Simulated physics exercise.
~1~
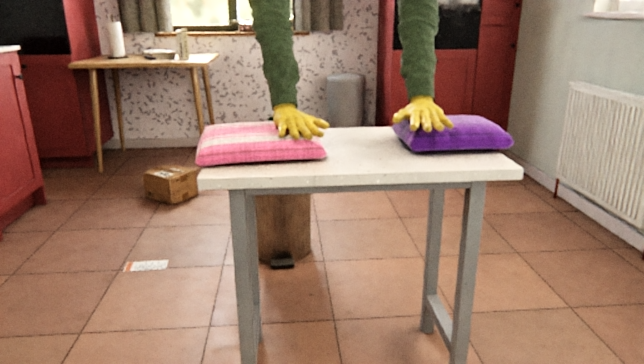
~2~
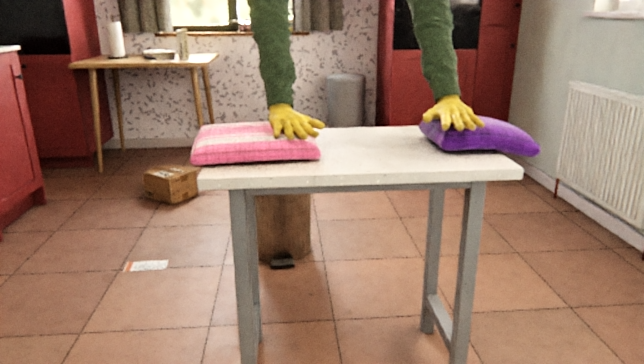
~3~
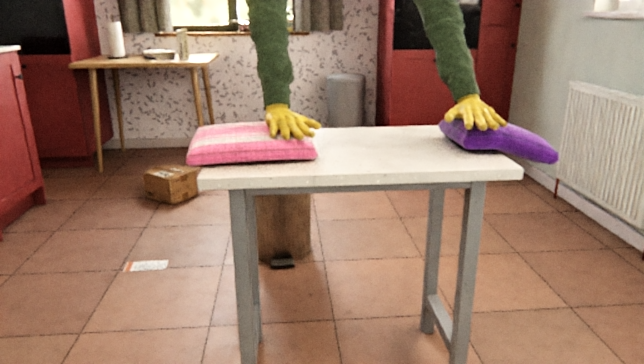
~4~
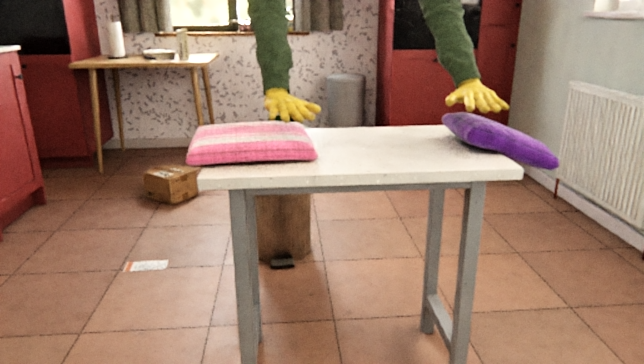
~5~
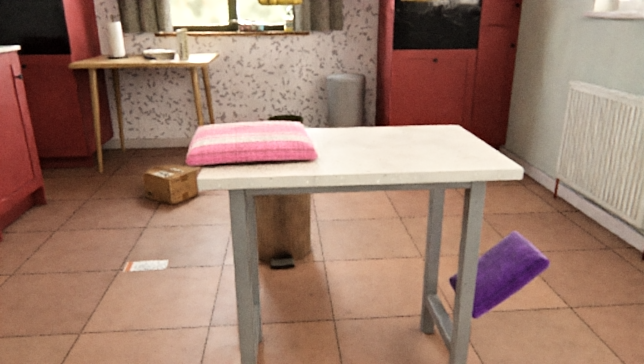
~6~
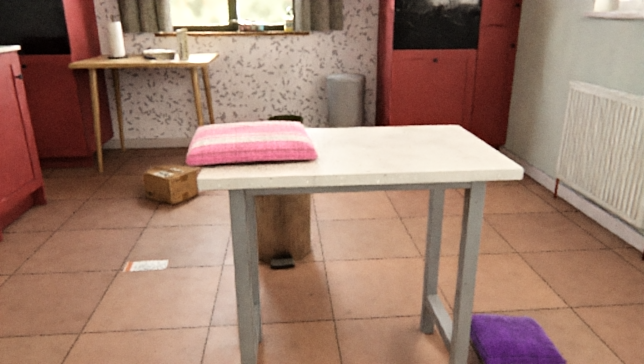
In the video, yellow-gloved hands rest on a pink checked pad and a purple sack on a narrow bench, sliding the sack rightward over the end. The hands lift away, and the sack tips and falls to the tiled floor while the pad stays on top.
